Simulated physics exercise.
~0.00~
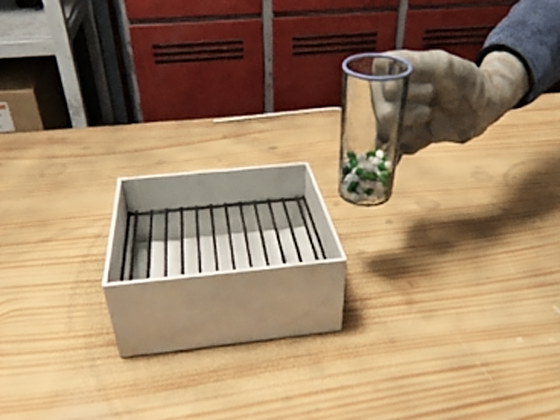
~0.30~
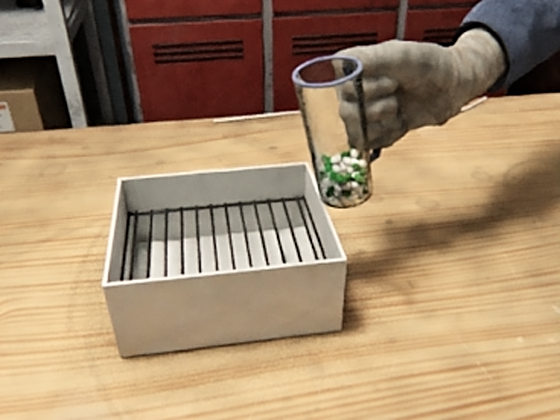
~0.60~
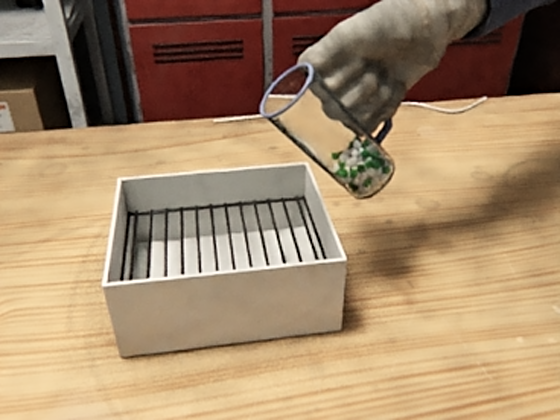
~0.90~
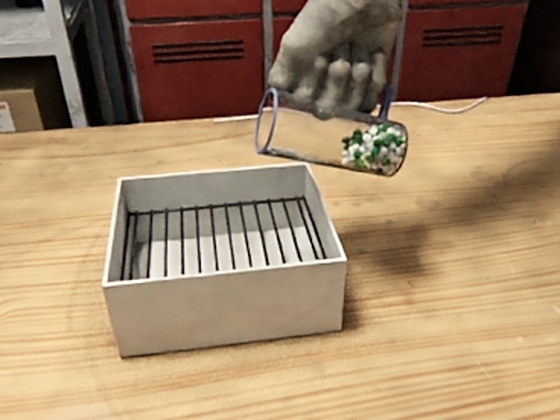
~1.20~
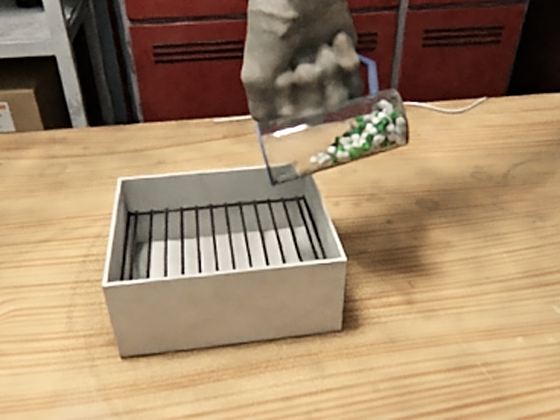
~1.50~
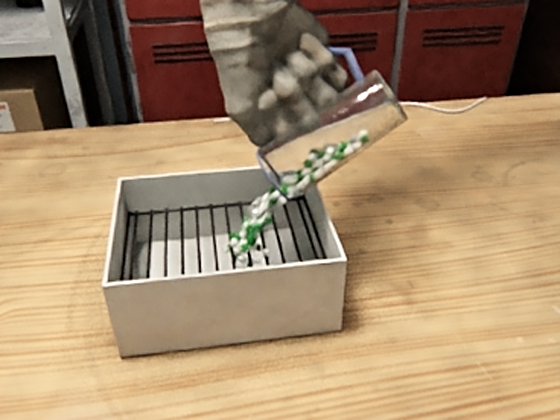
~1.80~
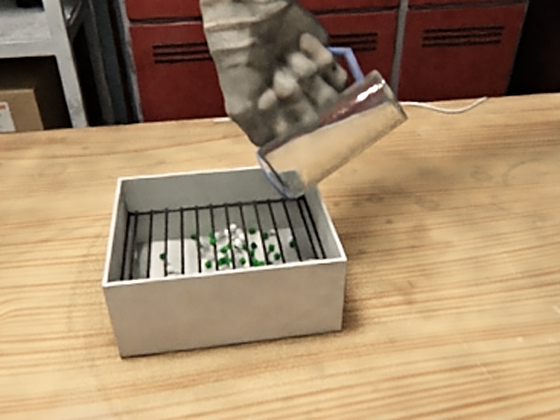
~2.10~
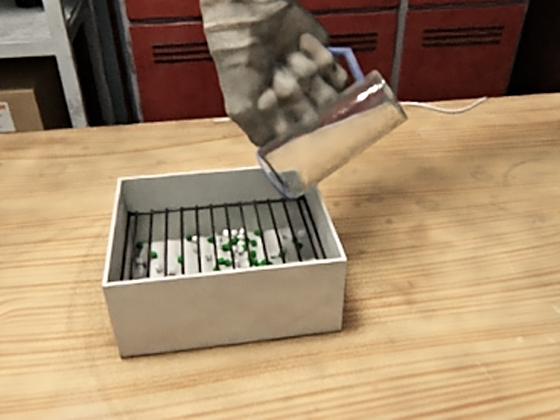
A clear cup holding white and green bits is carried left by a gloved hand, toward an open pale box with a dark wire rack across it, on a wooden table. The hand tilts the cup until it lies on its side, the bits still gathered inside. It tips further, and the bits slide toward the rim, then pour in a stream onto the wires. Both colours slip through the gaps as the cup empties. At the end the white and green bits lie scattered beneath the rack, while the hand still holds the empty cup tipped above the box.
